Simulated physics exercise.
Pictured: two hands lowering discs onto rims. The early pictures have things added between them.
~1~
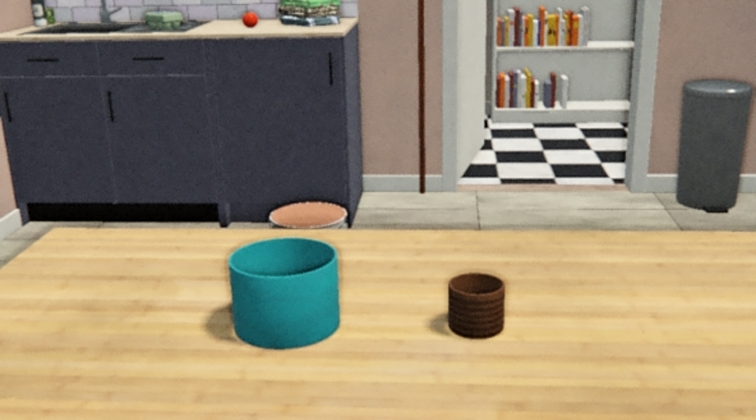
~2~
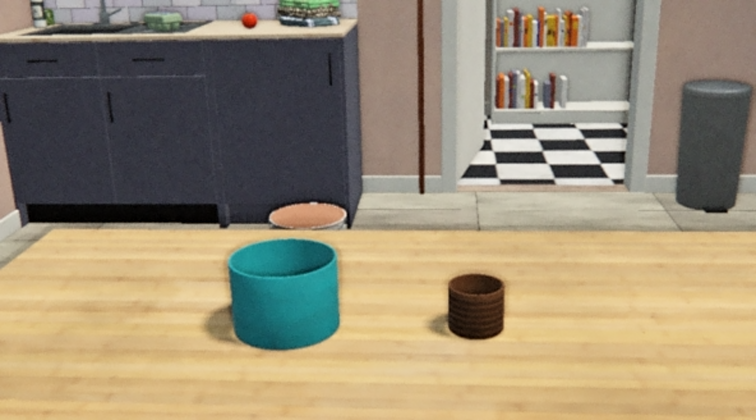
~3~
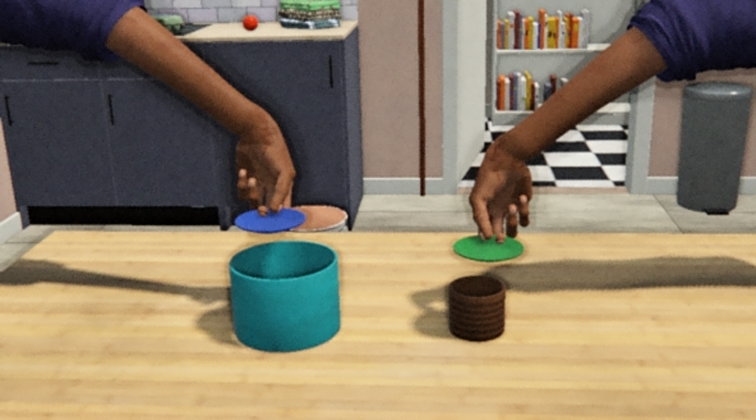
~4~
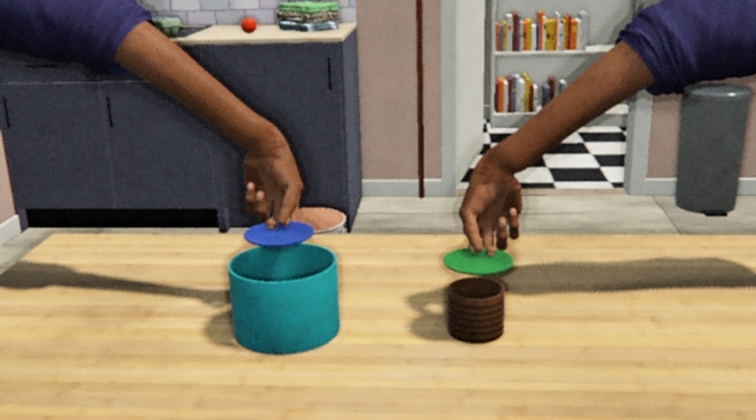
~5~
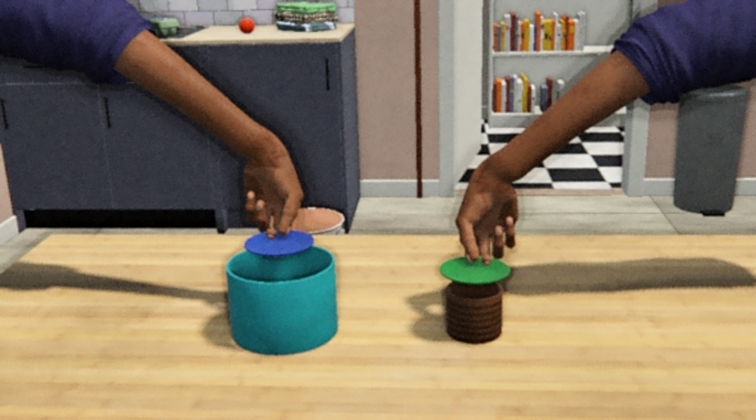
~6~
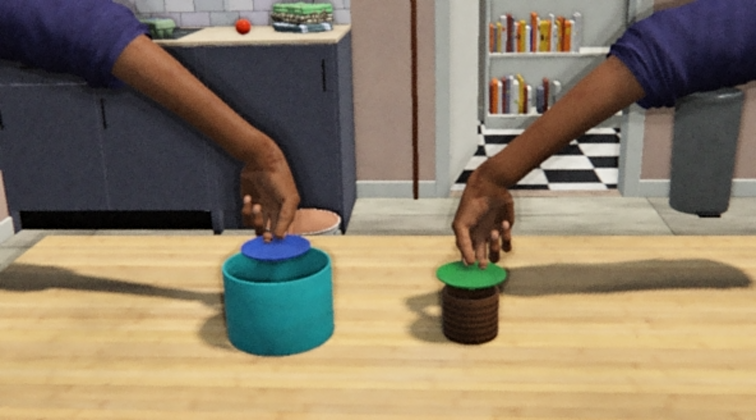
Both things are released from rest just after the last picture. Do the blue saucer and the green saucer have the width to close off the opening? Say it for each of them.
The blue saucer does not, and drops in. The green saucer closes it off.
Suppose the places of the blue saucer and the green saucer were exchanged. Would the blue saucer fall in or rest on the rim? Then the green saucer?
Swapped, the blue saucer is held up and the green saucer slides in.
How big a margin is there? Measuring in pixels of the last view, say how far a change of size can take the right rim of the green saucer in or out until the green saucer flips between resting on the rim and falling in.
Shift approx. 8 px, direction left.
Then, 0.10 s on from there, blue saucer displaced a little near (277, 262); green saucer moving near (471, 285).
Then, 0.18 s on from there, blue saucer on its way down near (280, 311); green saucer sitting on the rim near (471, 285).
In the end, the blue saucer slips past the rim, near (281, 325); the green saucer works as a lid, near (471, 285).
